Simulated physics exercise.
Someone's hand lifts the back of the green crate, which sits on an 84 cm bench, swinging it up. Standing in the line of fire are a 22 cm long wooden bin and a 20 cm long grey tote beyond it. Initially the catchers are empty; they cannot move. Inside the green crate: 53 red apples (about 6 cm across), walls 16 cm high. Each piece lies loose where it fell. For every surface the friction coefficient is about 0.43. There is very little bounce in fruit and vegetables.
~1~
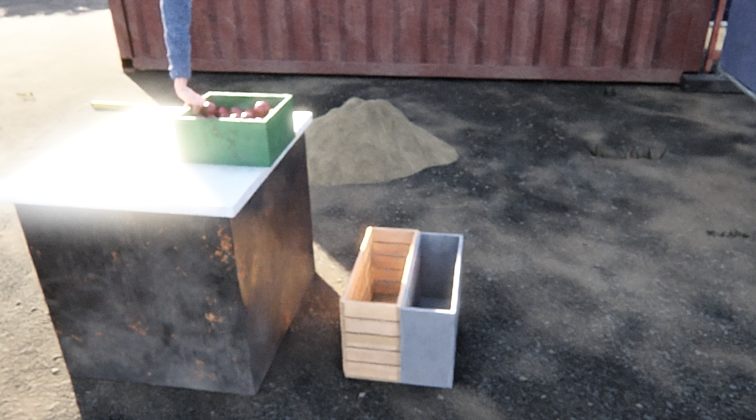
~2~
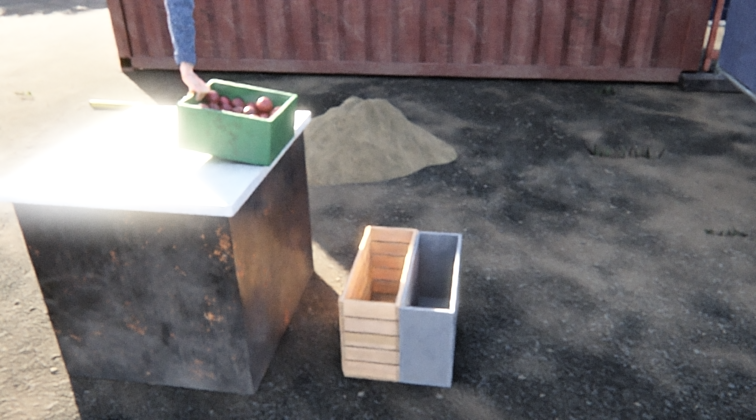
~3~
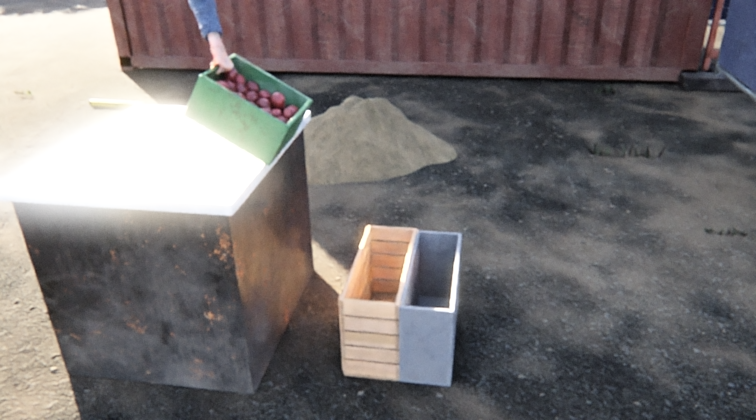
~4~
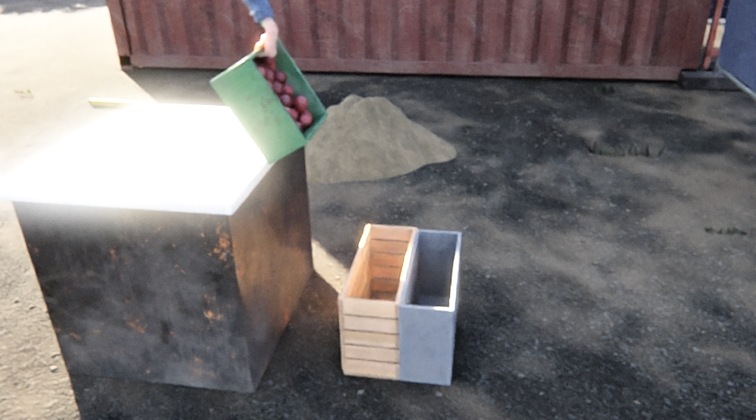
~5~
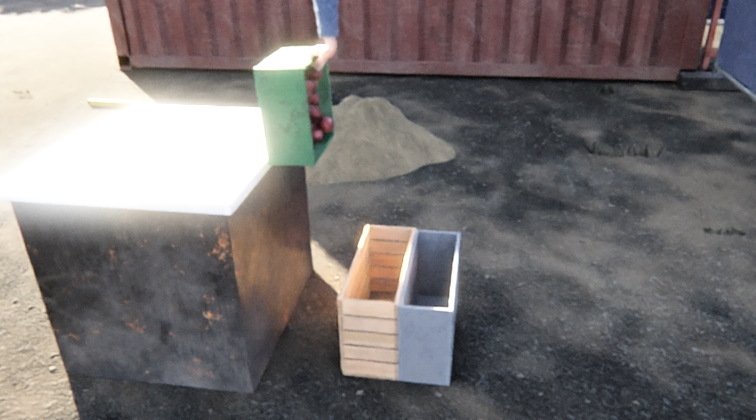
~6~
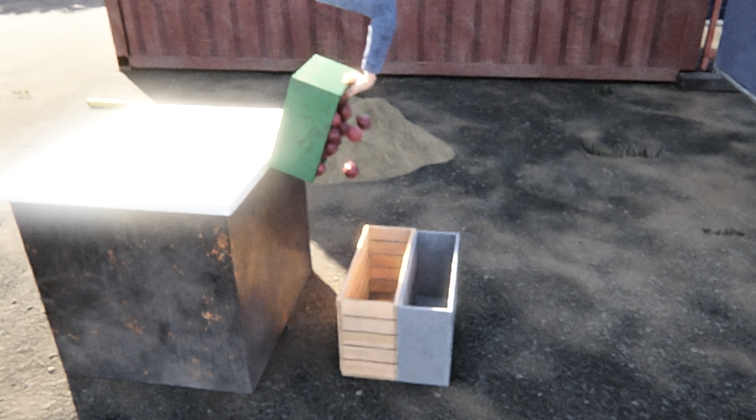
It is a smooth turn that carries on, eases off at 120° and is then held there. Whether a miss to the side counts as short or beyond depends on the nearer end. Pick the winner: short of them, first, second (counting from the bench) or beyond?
Most end up in the bench-side one, the wooden bin.
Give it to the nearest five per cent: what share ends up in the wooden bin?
60 %.
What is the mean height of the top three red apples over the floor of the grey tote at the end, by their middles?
Height: About 7 cm.
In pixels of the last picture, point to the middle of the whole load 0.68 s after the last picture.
Estimated centre in the last picture: (393, 330).
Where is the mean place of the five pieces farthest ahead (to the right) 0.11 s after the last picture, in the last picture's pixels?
Somewhere near pixel (393, 184).
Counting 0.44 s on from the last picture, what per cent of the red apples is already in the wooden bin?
Some 45 per cent by then.
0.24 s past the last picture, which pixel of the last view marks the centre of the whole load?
Roughly at pixel (386, 235).
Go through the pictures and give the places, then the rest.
In the first picture (places track the rim corner closest to us here), green crate (263, 121); wooden bin (397, 305); tipped 0°; all still inside.
Green crate (268, 120); tipped 9°, in the second picture.
Green crate (286, 125); tipped 30°, in the third picture.
Green crate (305, 140); tipped 59°, in the fourth picture.
Green crate (315, 162); tipped 87°, in the fifth picture.
Green crate (314, 179); wooden bin (393, 304); tipped 110°; 5 out, the lowest apple at (351, 171), in the sixth picture.
Then, 0.11 s after the last picture, tilt 120°; 18 still in the green crate and 35 in the air.
Then, 0.24 s after the last picture, tilt 120°; 4 still in the green crate, 8 in the wooden bin, 5 in the grey tote and 36 in the air.
Then, 0.44 s after the last picture, tilt 120°; 25 in the wooden bin, 18 in the grey tote and 10 in the air.
Final count (0.68 s after the last picture), 32 in the wooden bin, 19 in the grey tote, 1 on the ground short of the wooden bin and 1 on the ground beyond the grey tote.
